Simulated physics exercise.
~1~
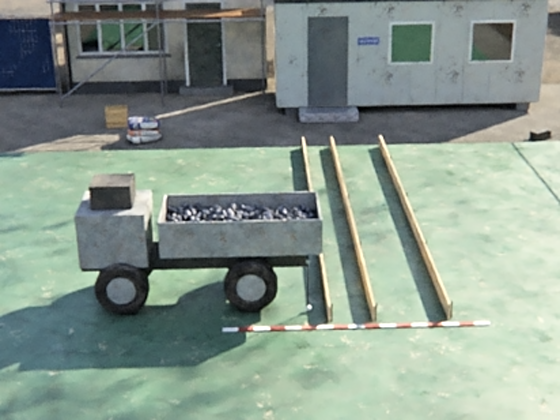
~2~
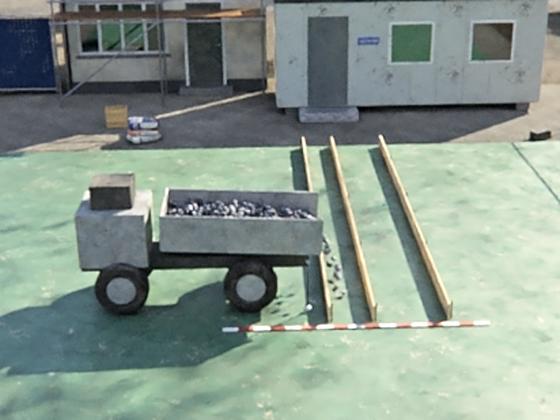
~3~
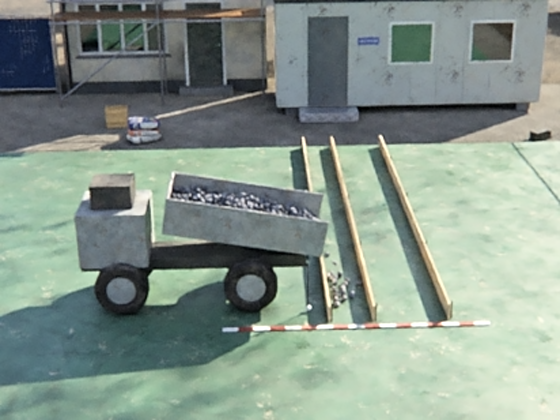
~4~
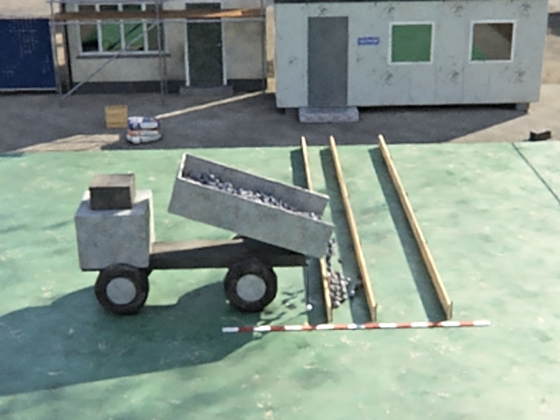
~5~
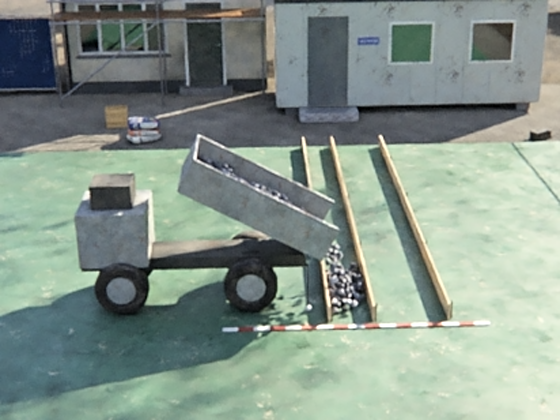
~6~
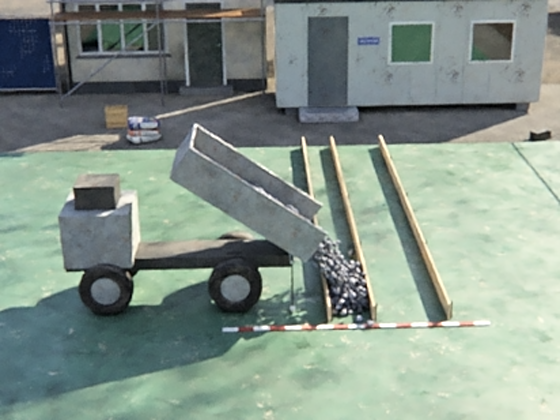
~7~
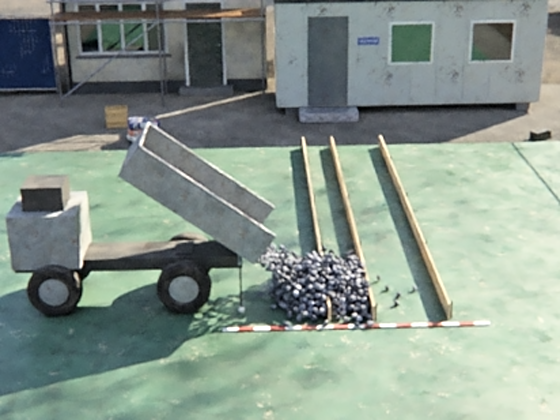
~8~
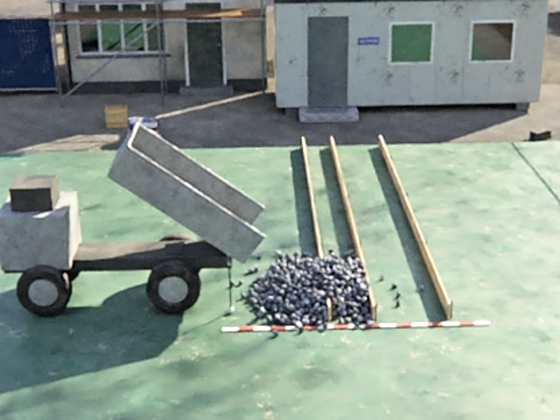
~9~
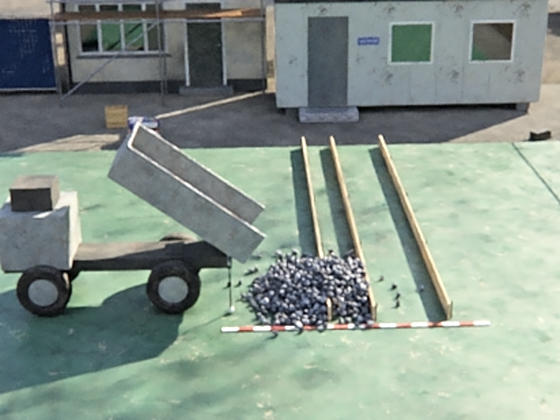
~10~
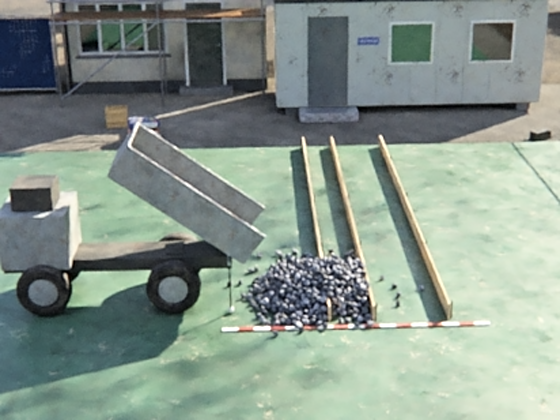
A grey tipping truck loaded with dark stones stands at the left on a green yard, seen from above and side-on, its cab facing left. Three wooden boards and a red-and-white striped staff lie to its right, with pale buildings behind. The bed tilts up at its left end, and stones trickle, then pour, off the rear between the nearest boards. Still tipping, the truck rolls left, spilling the rest in a spreading heap. It stops with its raised bed empty, the pile lying mostly before and between the first two boards, with a few stones beyond.
